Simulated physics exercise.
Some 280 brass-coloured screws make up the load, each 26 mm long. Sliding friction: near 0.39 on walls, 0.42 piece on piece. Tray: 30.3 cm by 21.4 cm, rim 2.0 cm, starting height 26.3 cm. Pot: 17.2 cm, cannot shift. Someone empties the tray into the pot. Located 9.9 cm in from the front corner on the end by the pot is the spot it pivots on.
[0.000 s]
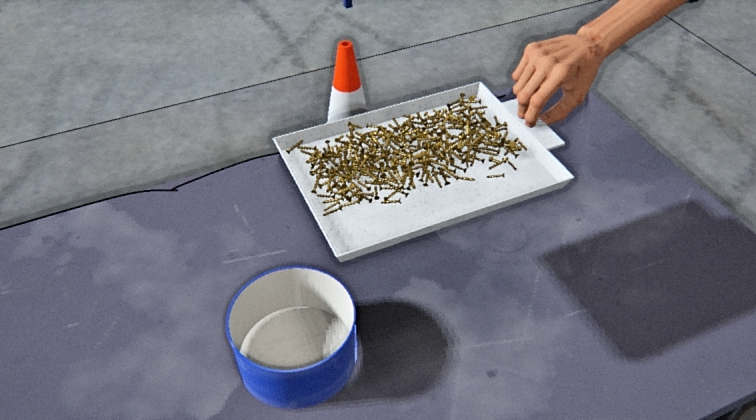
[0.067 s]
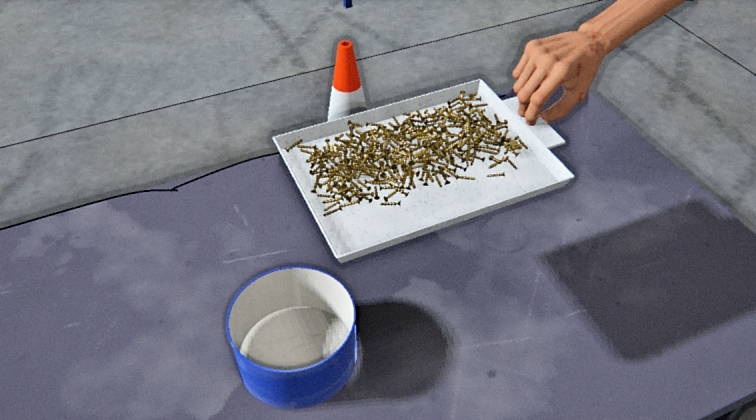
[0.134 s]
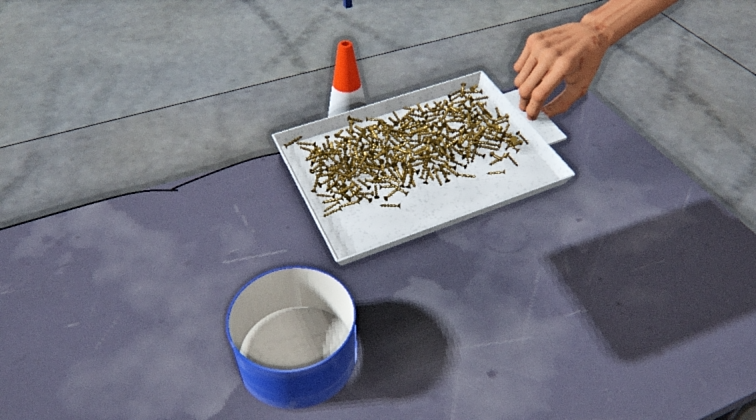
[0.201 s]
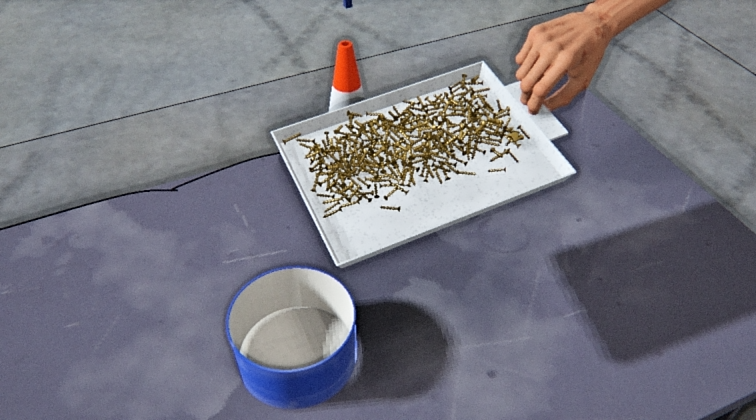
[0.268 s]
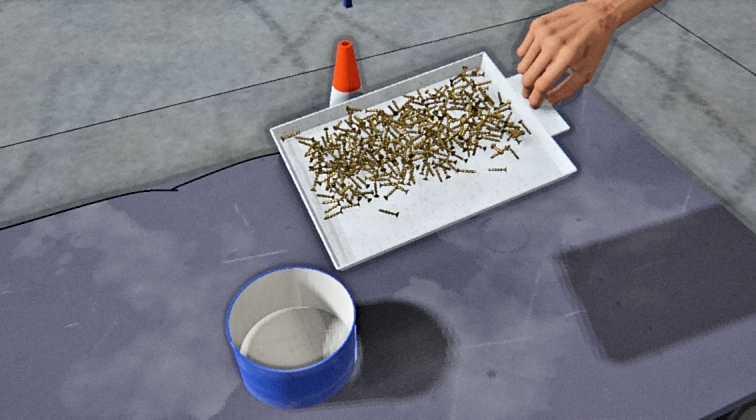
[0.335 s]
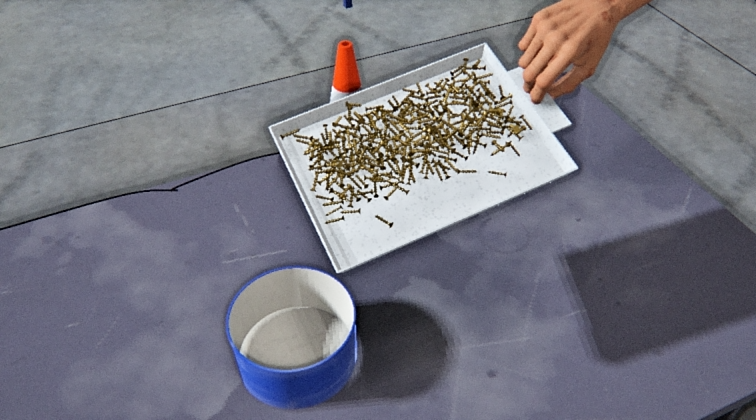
The clip shows a hand gripping the handle of a white tray of brass-coloured screws beside a blue pot and small cone, gradually tilting it so the left front corner dips, while the screws shift only slightly within the tray.
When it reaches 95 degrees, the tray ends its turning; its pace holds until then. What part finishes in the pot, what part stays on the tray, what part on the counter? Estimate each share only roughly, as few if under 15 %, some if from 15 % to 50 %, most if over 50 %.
Roughly: Pot some, tray few, counter most.
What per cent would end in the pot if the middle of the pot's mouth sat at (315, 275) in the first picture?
About 5 per cent.
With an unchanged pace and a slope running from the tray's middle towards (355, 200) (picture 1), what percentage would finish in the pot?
Near 80 percent, give or take.
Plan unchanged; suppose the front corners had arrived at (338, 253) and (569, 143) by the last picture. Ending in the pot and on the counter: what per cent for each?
Pot: 80, counter: 20.
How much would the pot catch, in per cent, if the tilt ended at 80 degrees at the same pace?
Around 25 in a hundred.
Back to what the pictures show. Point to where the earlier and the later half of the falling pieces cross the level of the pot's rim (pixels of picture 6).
First near (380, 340), then at (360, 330).
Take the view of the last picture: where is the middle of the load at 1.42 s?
Look near (372, 292) in the last picture.
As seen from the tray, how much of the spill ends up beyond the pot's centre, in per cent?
I reckon around 0 per cent.
Then, at 0.99 s, tilt 53 degrees; the tray holds 90 %, the pot 0 %.
Then, at 1.42 s, tilt 78 degrees; the tray holds 40 %, the pot 5 %.
Then, at 1.93 s, tilt 95 degrees; the tray holds 0 %, the pot 25 %.
By 2.5 s all is still; pot 25 %, tray 0 %, counter 75 %.
